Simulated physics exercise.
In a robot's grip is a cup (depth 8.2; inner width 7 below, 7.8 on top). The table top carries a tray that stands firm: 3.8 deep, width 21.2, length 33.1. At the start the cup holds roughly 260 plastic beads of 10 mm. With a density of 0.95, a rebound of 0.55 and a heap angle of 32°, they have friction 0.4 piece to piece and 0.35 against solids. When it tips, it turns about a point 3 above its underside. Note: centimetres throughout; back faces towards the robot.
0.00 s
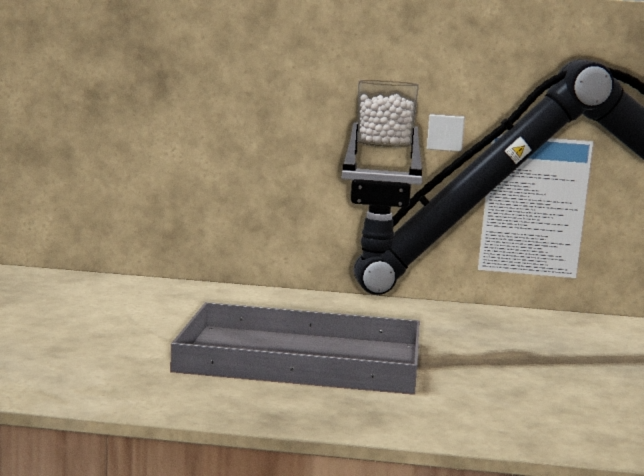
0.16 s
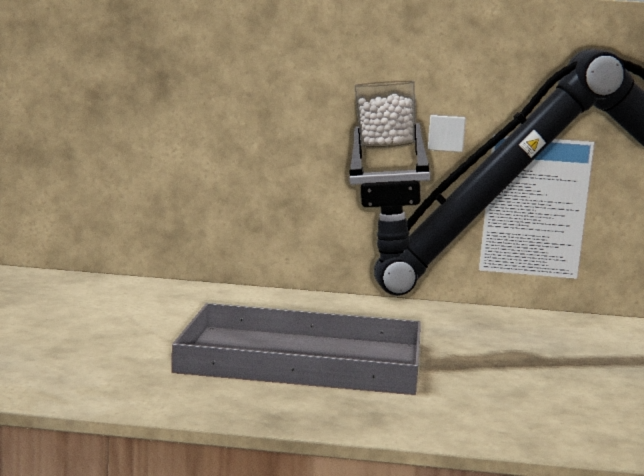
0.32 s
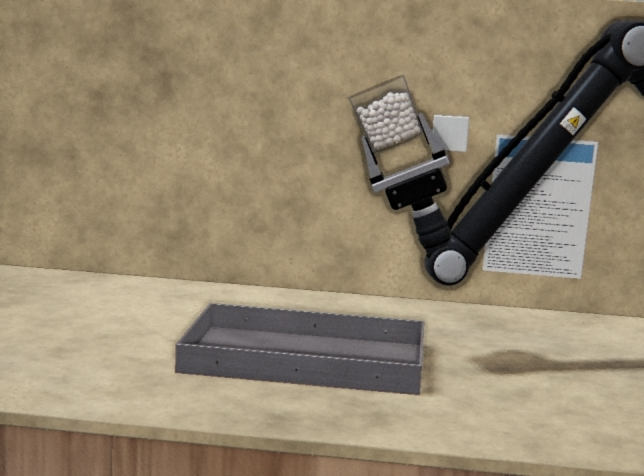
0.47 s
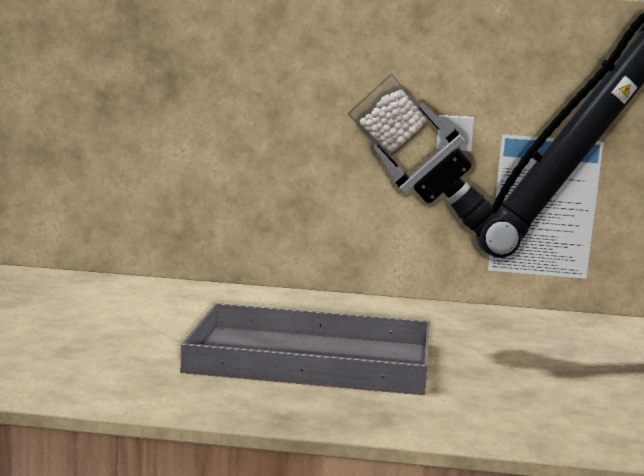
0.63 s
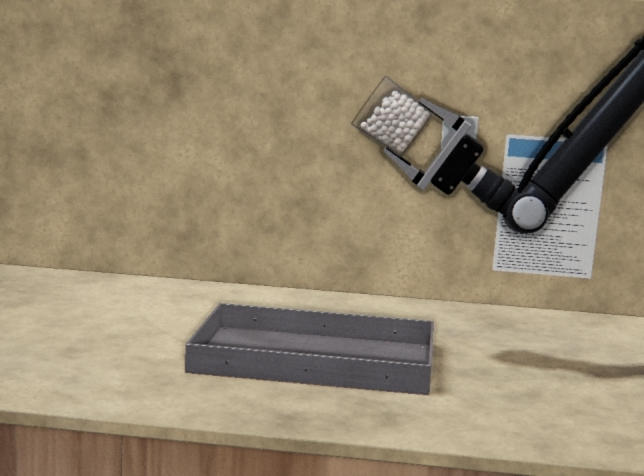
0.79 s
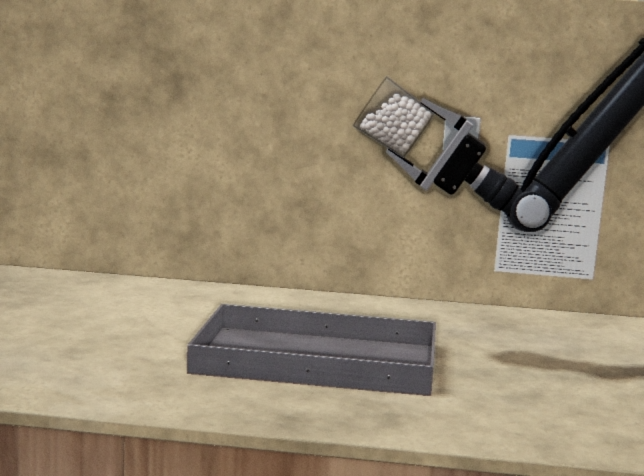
A black robot arm reaches in from the right, its gripper holding a clear cup of white beads upright against a mottled tan wall, seen from the front and slightly above. Below sits an empty grey tray on a pale stone-like counter, with a blue-headed printed sheet and a small white square behind. The arm swings rightward, tilting the cup steeply left before slowing, while the view drifts very slightly.
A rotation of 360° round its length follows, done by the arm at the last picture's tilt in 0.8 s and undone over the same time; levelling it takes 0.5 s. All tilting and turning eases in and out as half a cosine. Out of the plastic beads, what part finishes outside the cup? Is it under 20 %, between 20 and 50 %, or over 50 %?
Under 20 %.
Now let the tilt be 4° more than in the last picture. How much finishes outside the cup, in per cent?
Estimate: Some 10 %.
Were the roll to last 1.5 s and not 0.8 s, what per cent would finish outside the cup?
It would come to close to 5 per cent.
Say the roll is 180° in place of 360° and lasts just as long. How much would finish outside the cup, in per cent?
That would come to close to 0 in a hundred.
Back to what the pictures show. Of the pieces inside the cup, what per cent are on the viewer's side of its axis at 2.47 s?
Around 45 %.
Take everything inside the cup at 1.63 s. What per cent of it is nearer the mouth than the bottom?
I'd say about 40 %, give or take.
After 1.63 s, tipped 59°, highest piece 39 above the table; 256 in the cup, 1 in the tray.
After 2.47 s, tipped 55°, highest piece 39 above the table; 254 in the cup, 2 in the tray, 1 in flight or on a rim.
After 3.09 s, upright, highest piece 40 above the table; 254 in the cup, 3 in the tray.
After 3.79 s, upright, highest piece 40 above the table; 254 in the cup, 3 in the tray.
At rest, 254 in the cup, 3 in the tray. That is 1 % outside the cup.
